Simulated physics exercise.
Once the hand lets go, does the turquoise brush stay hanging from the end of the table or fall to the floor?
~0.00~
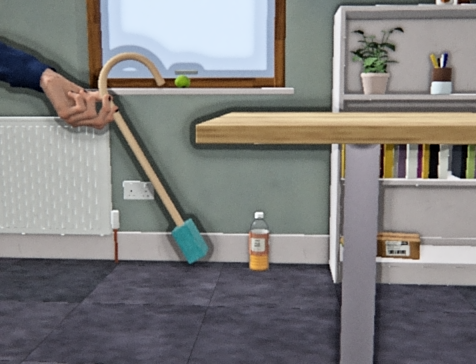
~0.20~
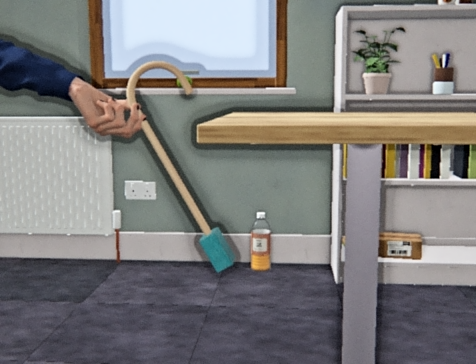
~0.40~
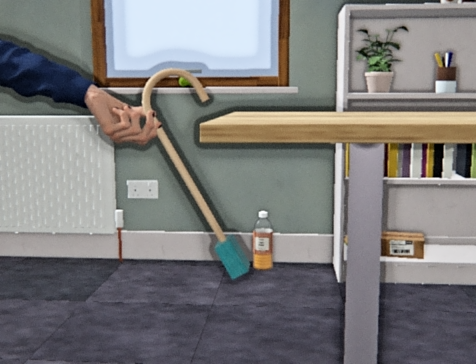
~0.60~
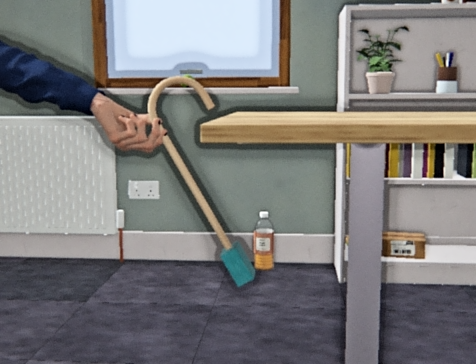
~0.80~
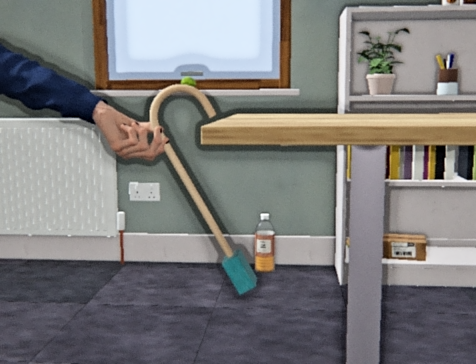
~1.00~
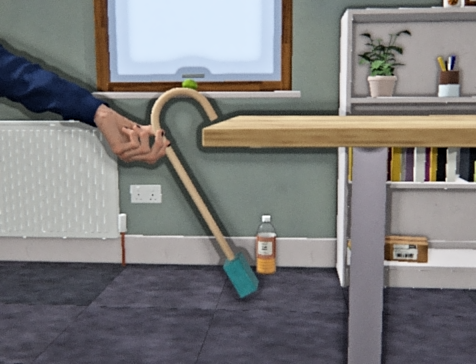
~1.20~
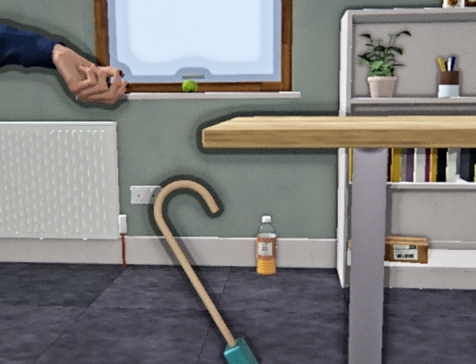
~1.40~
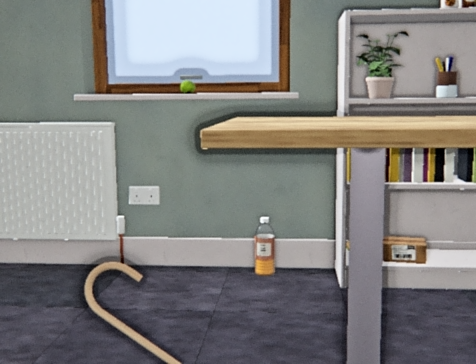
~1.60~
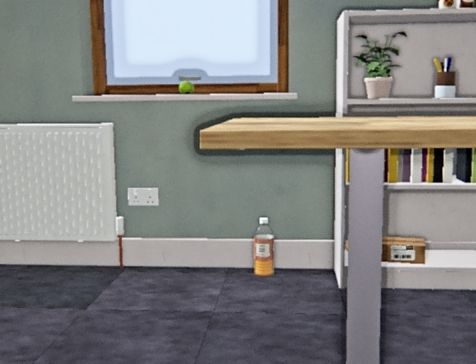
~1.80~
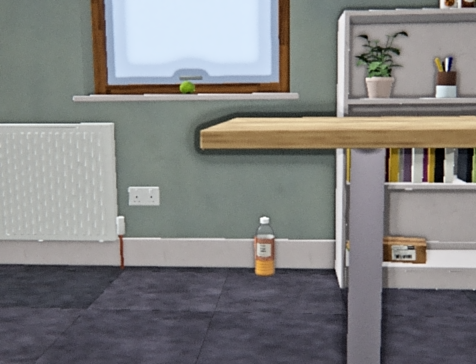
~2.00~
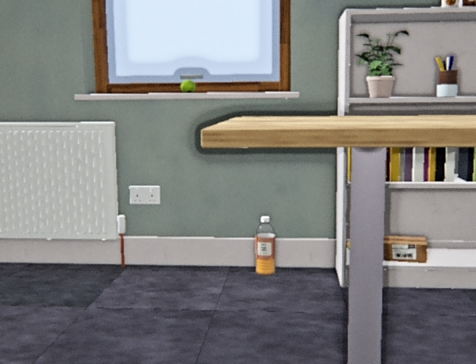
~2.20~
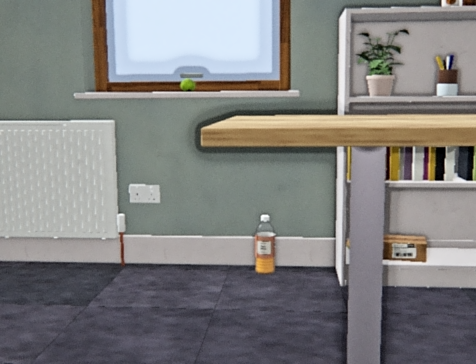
The turquoise brush falls to the floor. Its hook does not hold on the table's end, and it drops away as soon as the hand lets go.
